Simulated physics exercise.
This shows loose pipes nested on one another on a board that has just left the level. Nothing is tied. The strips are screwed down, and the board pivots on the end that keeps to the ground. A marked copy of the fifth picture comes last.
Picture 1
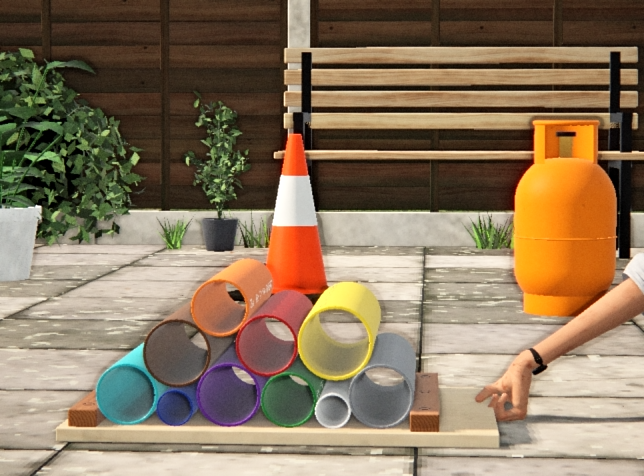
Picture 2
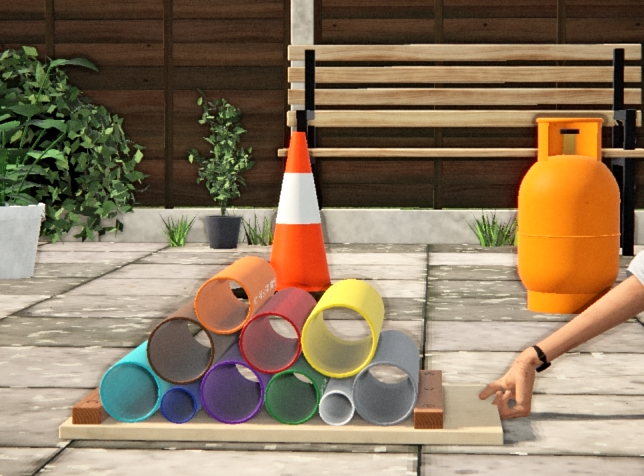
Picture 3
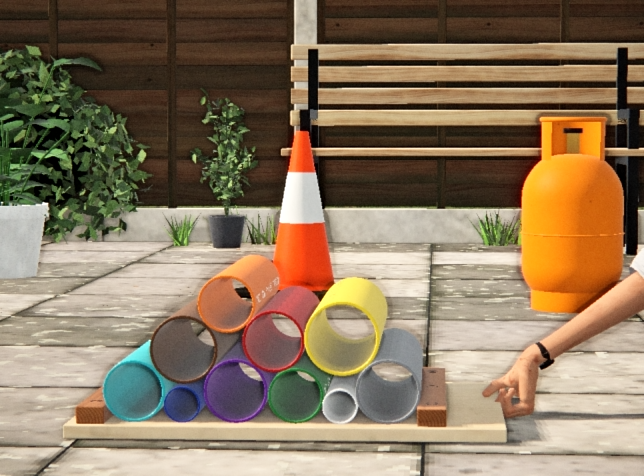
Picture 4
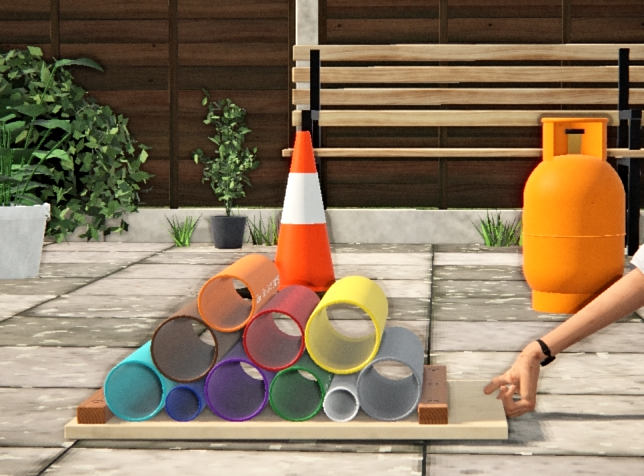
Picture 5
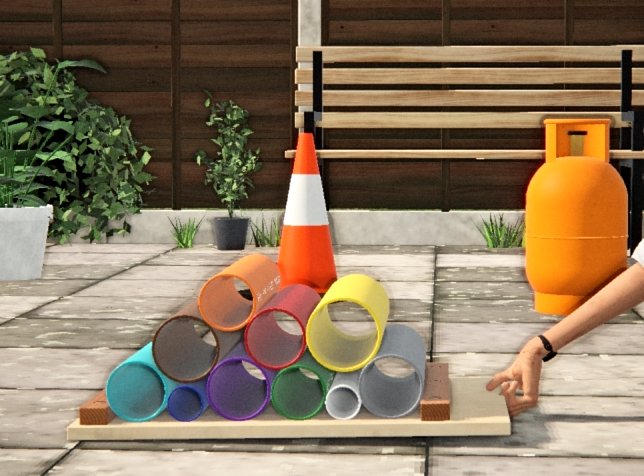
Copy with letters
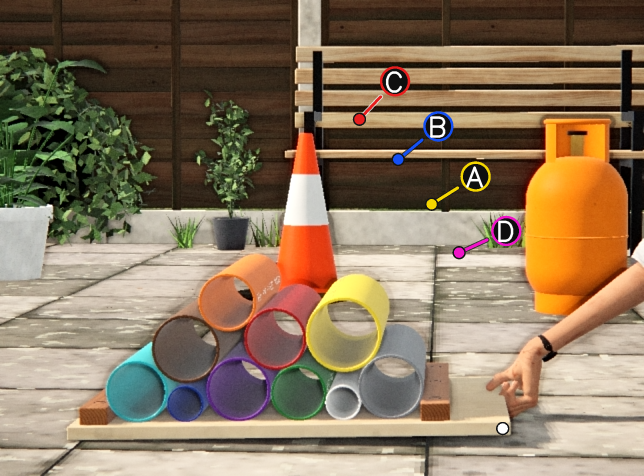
A board stacked with loose, colourful pipes rose very slightly at its right end as a hand gripped it there, while the pipes stayed nested together in front of an orange-and-white cone.
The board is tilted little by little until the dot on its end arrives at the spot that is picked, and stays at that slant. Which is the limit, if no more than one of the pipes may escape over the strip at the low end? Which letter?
Lift it to A and no more.
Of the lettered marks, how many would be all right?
Two of the four.
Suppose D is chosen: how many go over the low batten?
With D, none.
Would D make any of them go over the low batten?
No, at D.
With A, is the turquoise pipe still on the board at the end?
Yes.
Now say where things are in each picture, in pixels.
Purple pipe (229, 395); green pipe (289, 400); white pipe (333, 411), in the first picture.
White pipe (337, 408); grey pipe (385, 394), in the second picture.
Board (295, 400); white pipe (340, 406); grey pipe (388, 392); turquoise pipe (134, 391), in the third picture.
Board (297, 399); turquoise pipe (135, 391); purple pipe (237, 390); blue pipe (184, 404), in the fourth picture.
Board (299, 398); turquoise pipe (137, 392); blue pipe (186, 403), in the fifth picture.
On the marked copy, A at (431, 204); B at (398, 160); C at (359, 119); D at (459, 253); the white dot at (503, 428).
Taking A. A third of the way, board at 18°.
Two thirds of the way, board at 32°.
When it is over, board at 32°, one over the low batten (orange).
As for the rest, B two over the low batten (brown, orange); C six over the low batten; D none over the low batten.
